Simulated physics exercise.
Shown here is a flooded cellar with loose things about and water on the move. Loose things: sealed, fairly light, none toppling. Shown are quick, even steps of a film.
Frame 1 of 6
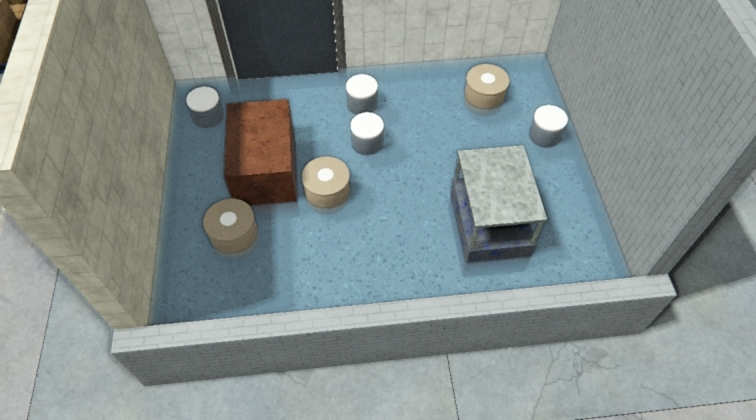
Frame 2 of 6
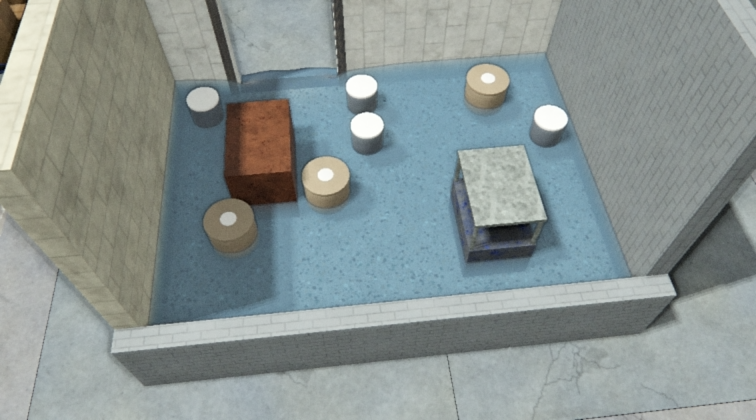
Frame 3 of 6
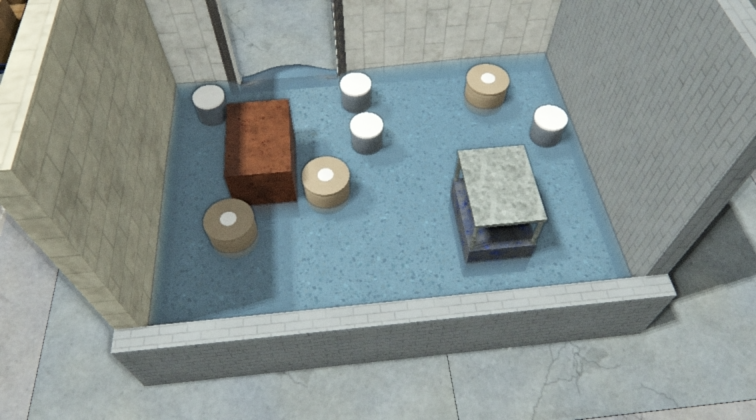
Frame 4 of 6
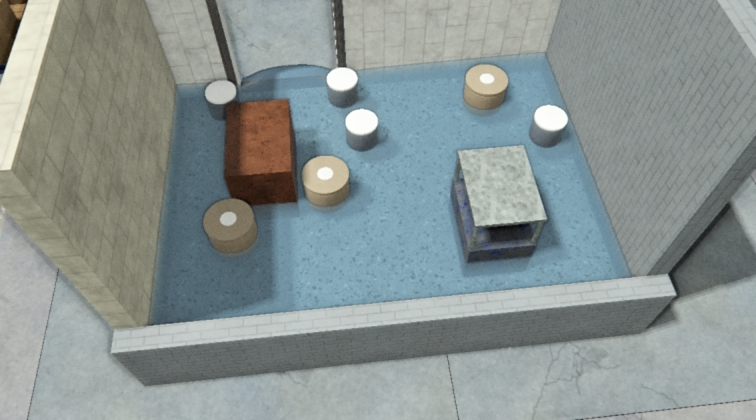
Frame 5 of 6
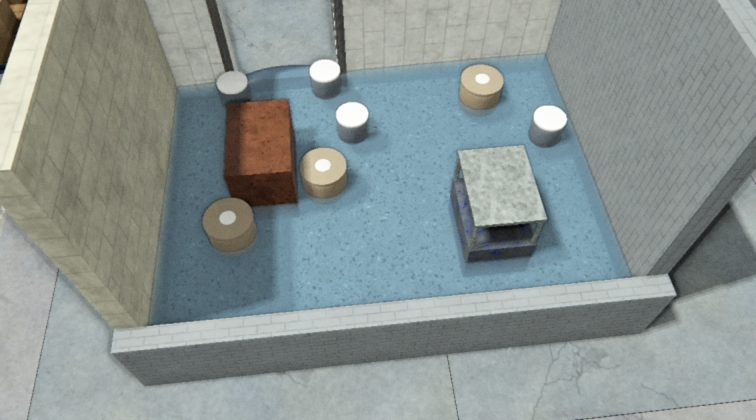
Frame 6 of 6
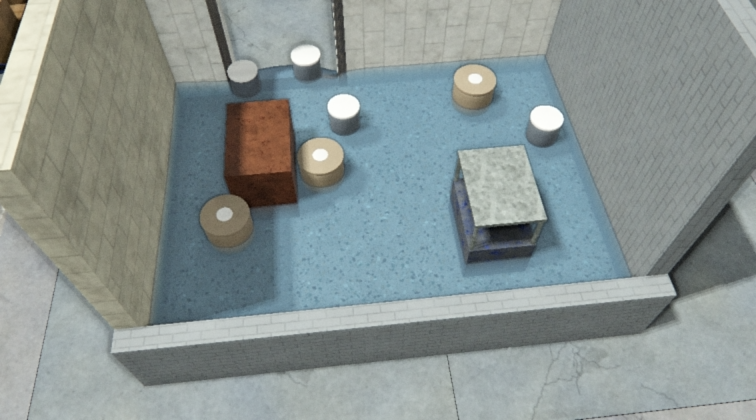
In a flooded cellar, the dark door at the back vanished from its opening, and the pale pails and tan tubs floating around a reddish box began drifting, the nearest ones moving toward the gap.
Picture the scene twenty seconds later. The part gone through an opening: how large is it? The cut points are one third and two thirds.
Reaches two thirds.
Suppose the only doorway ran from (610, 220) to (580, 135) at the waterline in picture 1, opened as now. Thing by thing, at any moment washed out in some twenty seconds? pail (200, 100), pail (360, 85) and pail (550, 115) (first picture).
The first never exits, the second exits, the third exits.
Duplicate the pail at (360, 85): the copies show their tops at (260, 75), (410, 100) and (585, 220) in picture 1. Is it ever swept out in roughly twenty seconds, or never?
One after the other: Gone, gone, still in.
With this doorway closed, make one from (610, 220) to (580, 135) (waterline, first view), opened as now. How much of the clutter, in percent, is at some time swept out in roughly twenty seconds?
60 in a hundred or thereabouts.
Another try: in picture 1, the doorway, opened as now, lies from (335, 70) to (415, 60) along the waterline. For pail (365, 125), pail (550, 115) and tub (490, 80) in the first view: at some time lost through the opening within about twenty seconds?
Result by object, in the order asked: Flushed / flushed / flushed.
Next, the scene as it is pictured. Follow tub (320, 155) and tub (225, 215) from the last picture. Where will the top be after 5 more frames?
My guess: Roughly (312, 102), then roughly (186, 184).
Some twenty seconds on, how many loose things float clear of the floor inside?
Count: 1.
A moment on, 3 of 7 are out; 4 afloat.
Next, 5 of 7 are out; 2 afloat.
Later, 6 of 7 are out; 1 afloat.
In the end, 6 of 7 are out; 1 afloat.
